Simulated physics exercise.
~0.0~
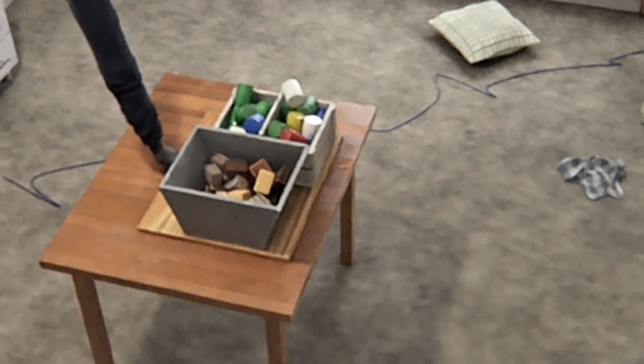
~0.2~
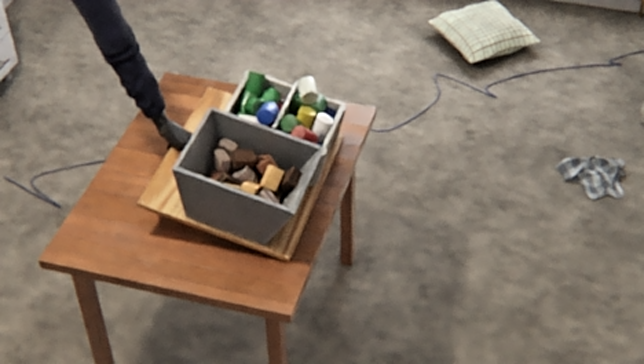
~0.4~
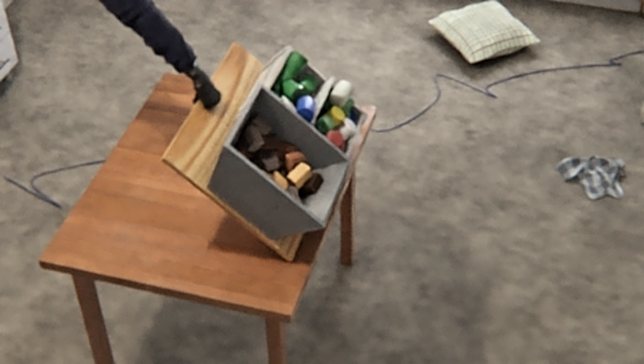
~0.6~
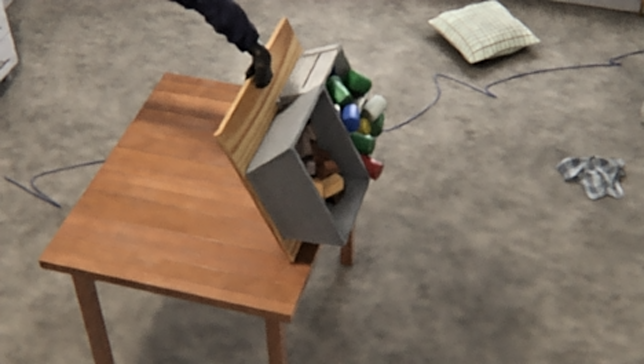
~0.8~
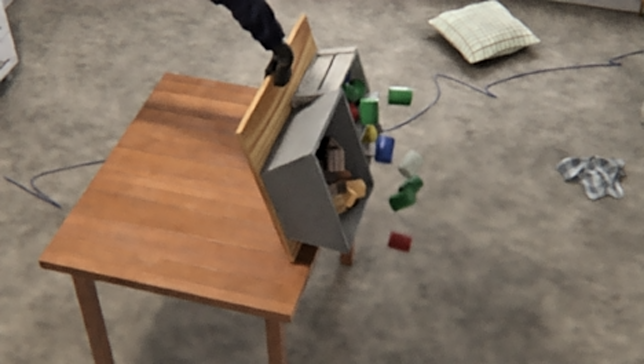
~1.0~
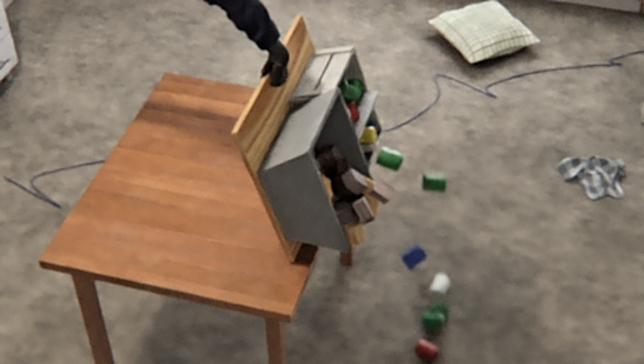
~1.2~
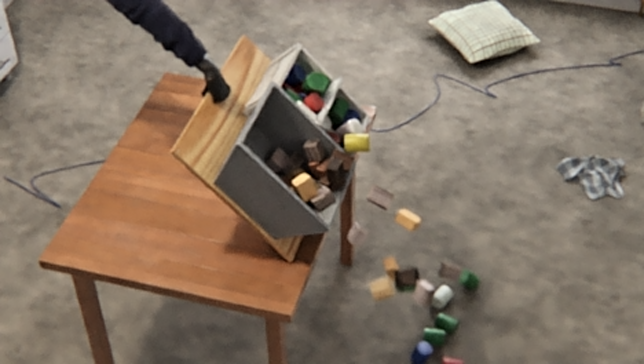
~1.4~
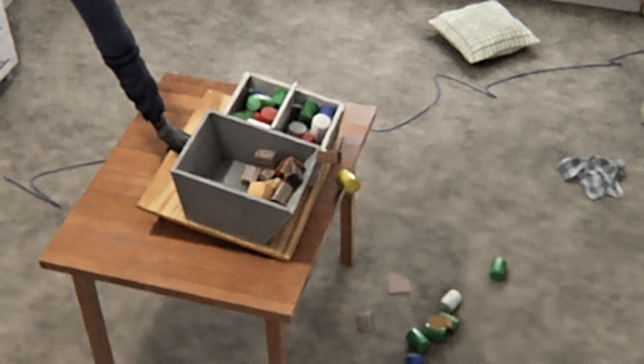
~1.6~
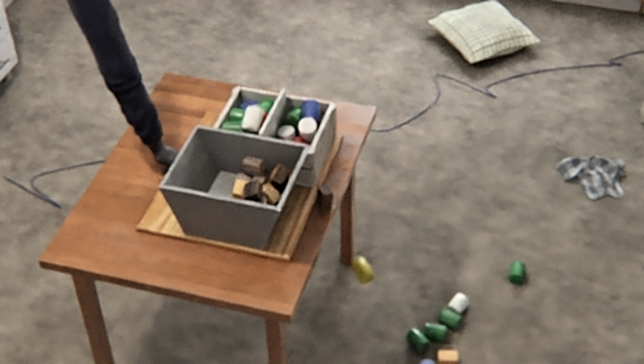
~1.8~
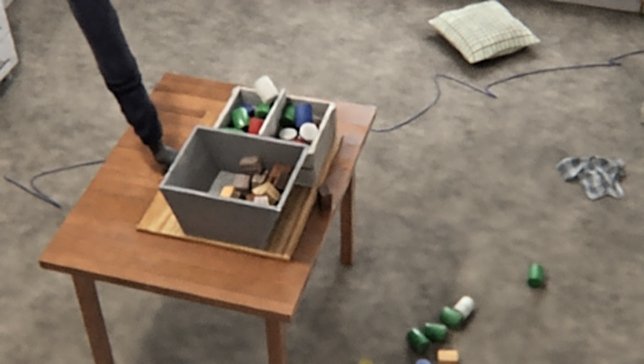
Board with two trays tipping steeply to the right under a dark-sleeved arm, spilling some jars and blocks, then settling flat again.
